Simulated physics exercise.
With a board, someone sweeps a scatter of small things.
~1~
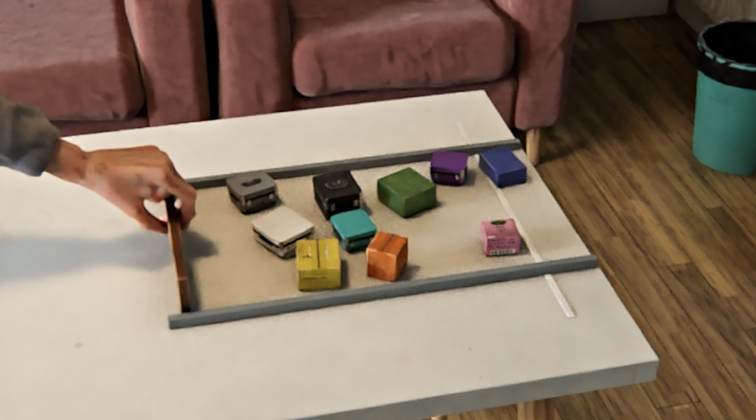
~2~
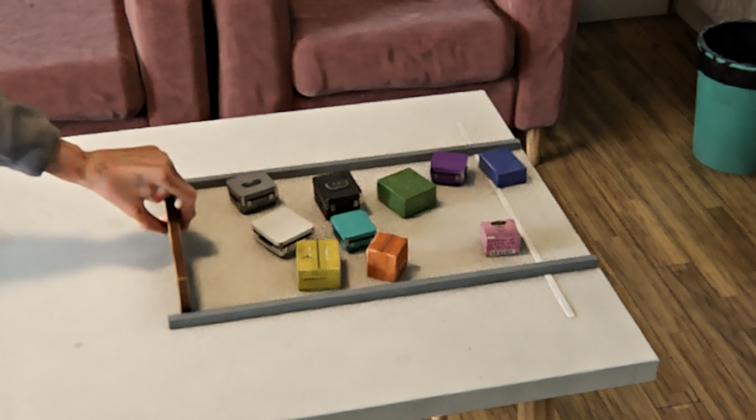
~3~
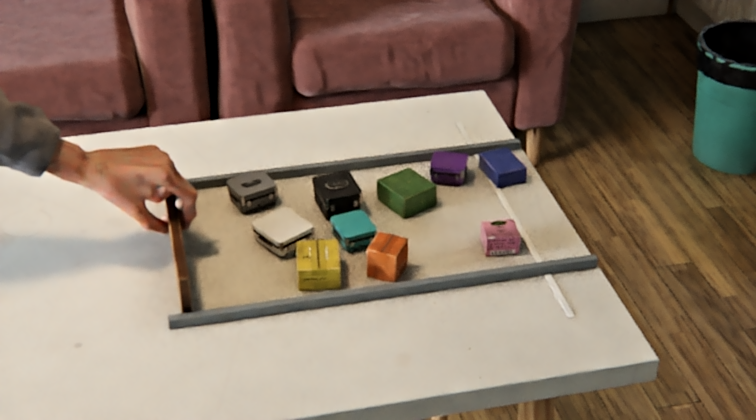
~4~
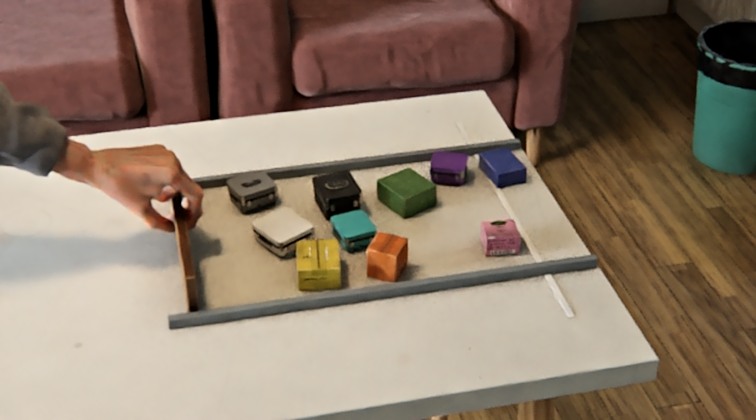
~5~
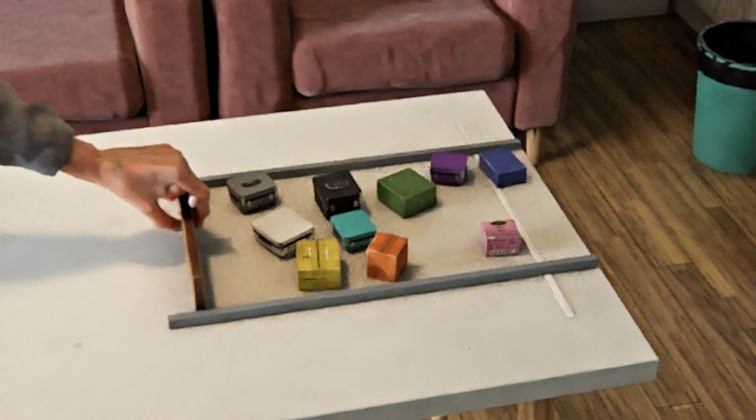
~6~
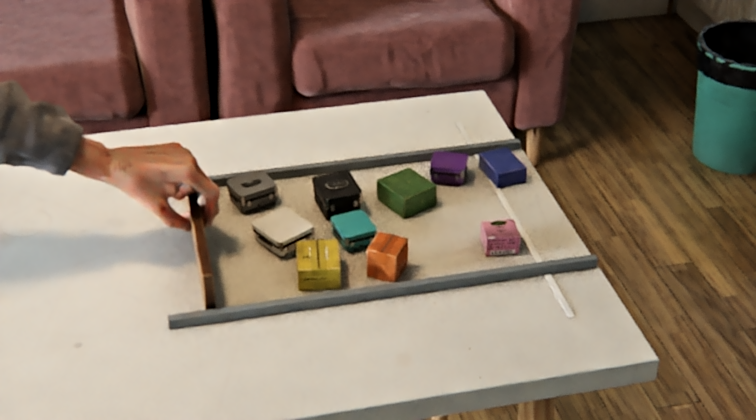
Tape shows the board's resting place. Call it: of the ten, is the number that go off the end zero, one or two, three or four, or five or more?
Five or more go off.
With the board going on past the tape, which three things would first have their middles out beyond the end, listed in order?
Order, earliest first: Blue block, pink box, green block.
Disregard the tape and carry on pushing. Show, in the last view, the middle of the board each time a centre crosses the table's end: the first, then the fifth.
Around (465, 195); afterwards around (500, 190).
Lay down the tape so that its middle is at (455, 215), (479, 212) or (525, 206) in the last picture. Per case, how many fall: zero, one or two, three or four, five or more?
Taking them in turn, none at all; 1 or 2; five or more.
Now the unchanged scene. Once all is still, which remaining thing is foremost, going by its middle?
That's the black case.
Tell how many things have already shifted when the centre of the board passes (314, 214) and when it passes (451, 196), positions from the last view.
7 at one spot and 10 at the other.
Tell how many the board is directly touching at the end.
The count comes out at 3.
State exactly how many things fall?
Tally: 6.
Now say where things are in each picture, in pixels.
Blue block (502, 167); pink box (500, 237); purple case (449, 169); board (174, 232); tape (508, 208), in the first picture.
Pink box (500, 237); yellow box (318, 265), in the second picture.
Purple case (449, 169); black case (337, 196), in the third picture.
Blue block (502, 168); green block (407, 192), in the fourth picture.
Pink box (500, 237); turquoise case (354, 232), in the fifth picture.
Blue block (502, 168); pink box (500, 237); purple case (449, 169); board (197, 229); tape (508, 208), in the sixth picture.
Soon after, none off yet; blue block at rest near (502, 168); pink box at rest near (500, 237); purple case at rest near (449, 169).
In the end, the number that fall off is five or more; gone, turquoise case, orange box, green block, purple case, pink box and blue block.
